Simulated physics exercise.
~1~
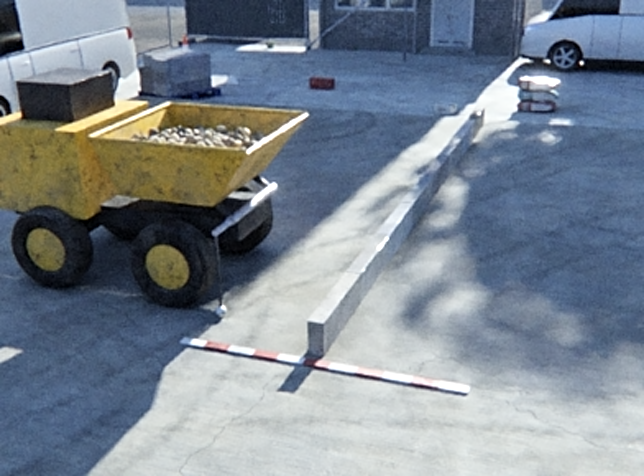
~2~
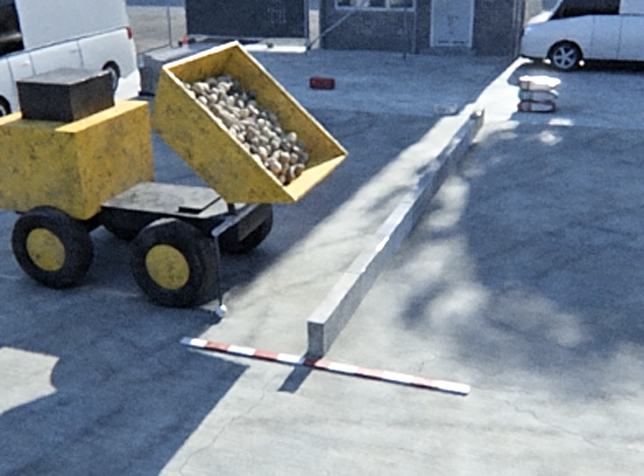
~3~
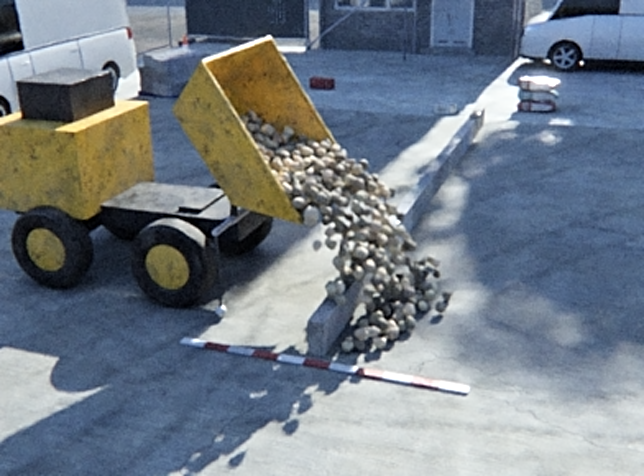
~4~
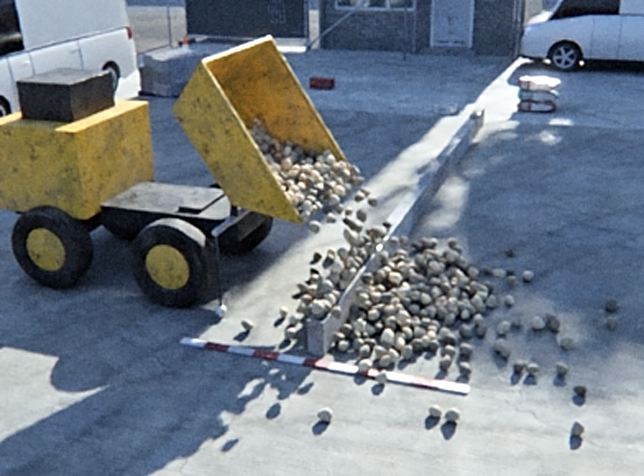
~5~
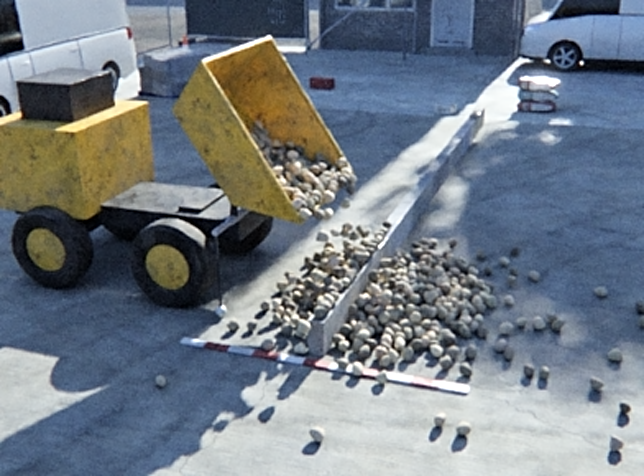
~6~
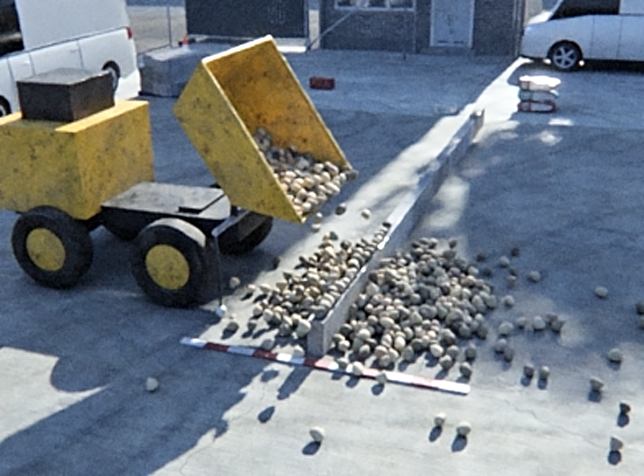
A small yellow dumper tipped its skip forward to the right, and round stones poured out onto a low kerb, piling up on both sides and scattering across the pavement, until they settled with some still left in the raised skip.
